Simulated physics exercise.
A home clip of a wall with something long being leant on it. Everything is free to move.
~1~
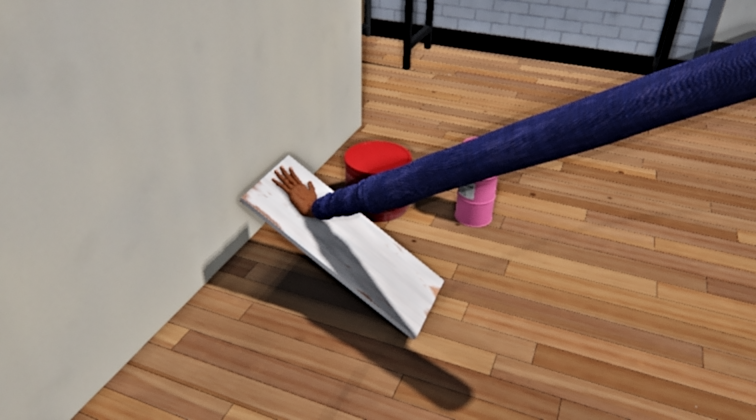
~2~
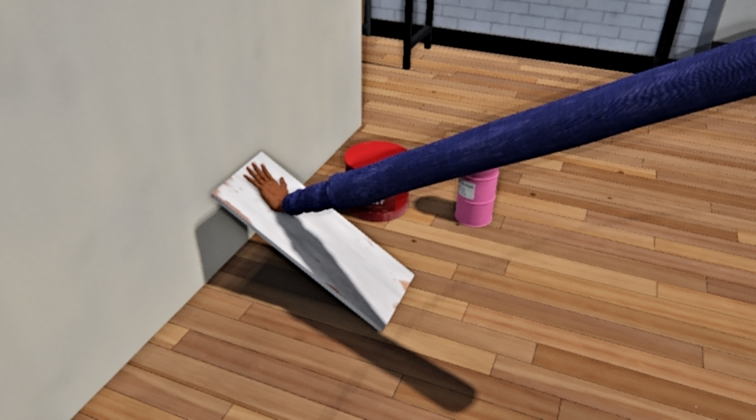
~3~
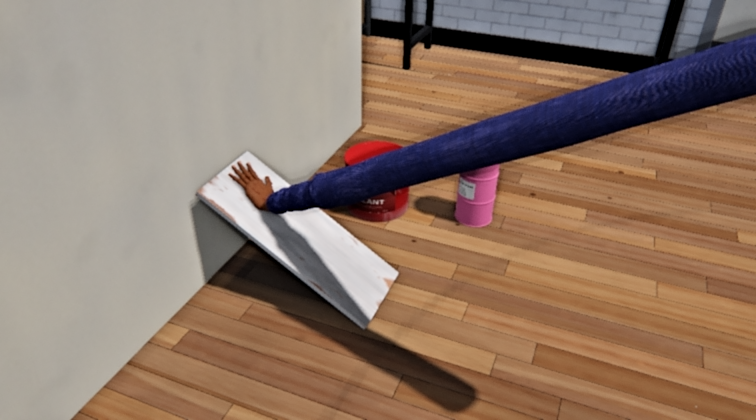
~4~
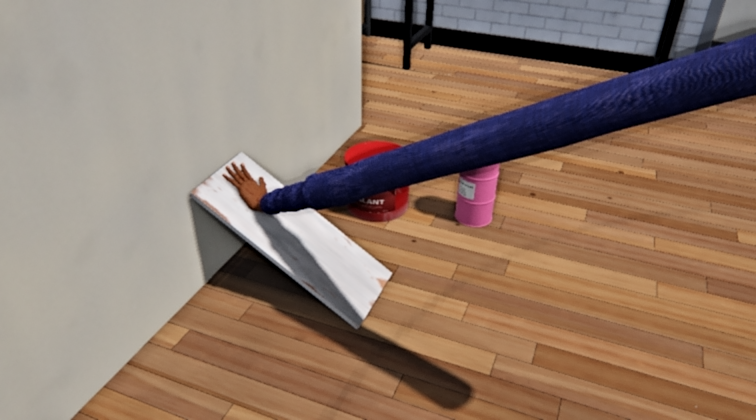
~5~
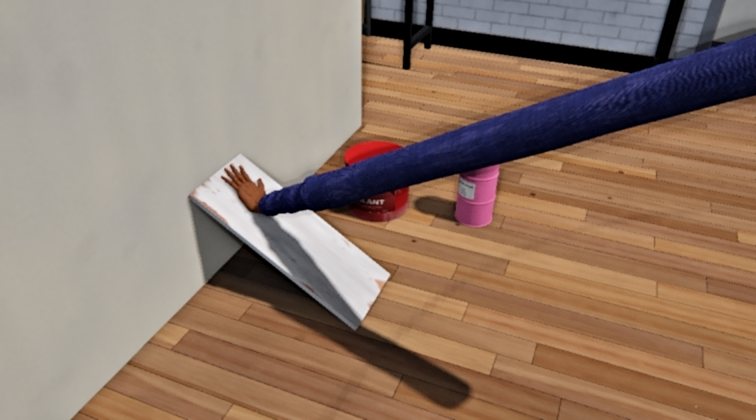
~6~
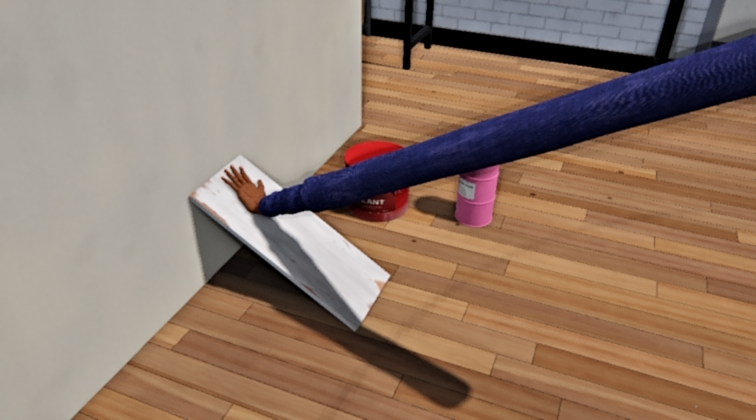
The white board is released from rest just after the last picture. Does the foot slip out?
The board gives way.
Then, 0.30 s past the last view, white board sunk by 10° near (303, 253).
Then, 0.40 s past the last view, white board sunk by 26° near (310, 275).
Then, 0.50 s past the last view, white board sunk by 32° near (312, 282).
Finally, moved from the start, white board; the other 2 still in place. Final places as the last picture's camera would see them, white board near (312, 284). The board slides down.
